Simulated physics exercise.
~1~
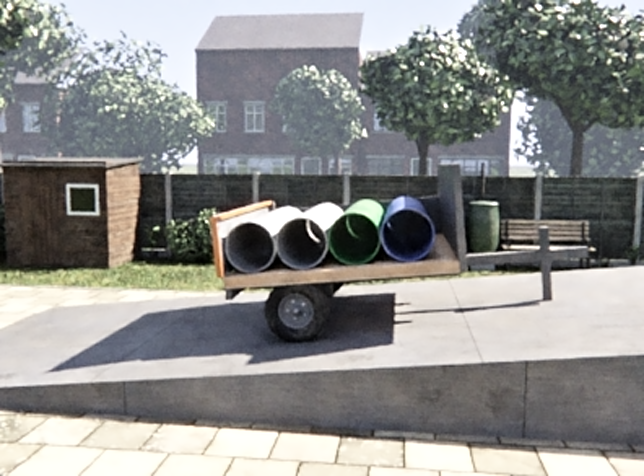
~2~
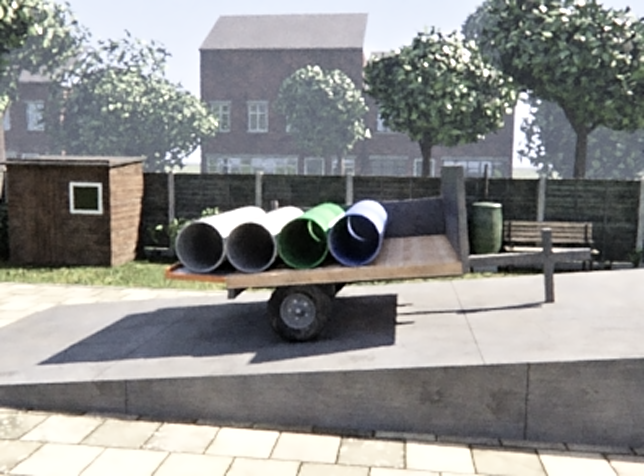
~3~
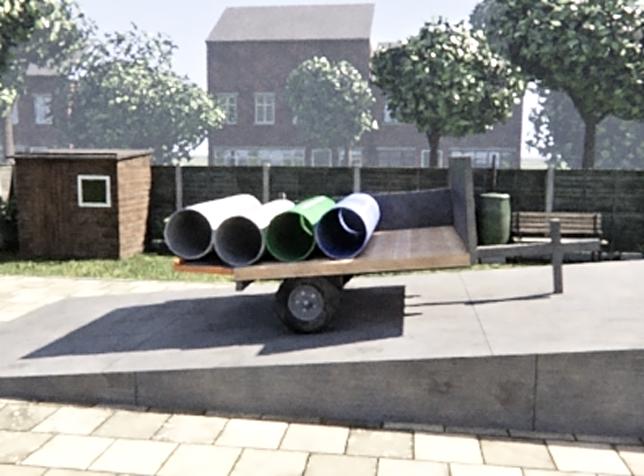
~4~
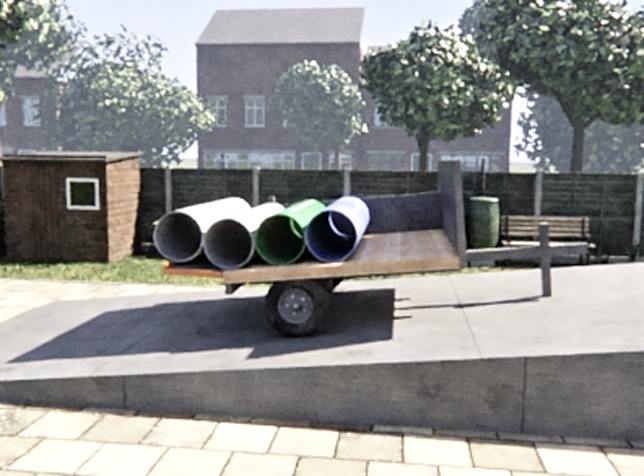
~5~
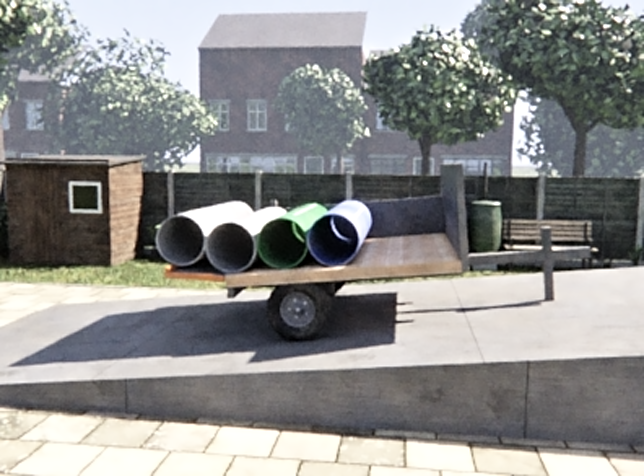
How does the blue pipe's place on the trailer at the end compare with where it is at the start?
At the start the blue pipe sits towards the right of the bed, well to the right of the wheel. By the end it has moved left and rests much closer to being above the wheel, with bare bed to its right.
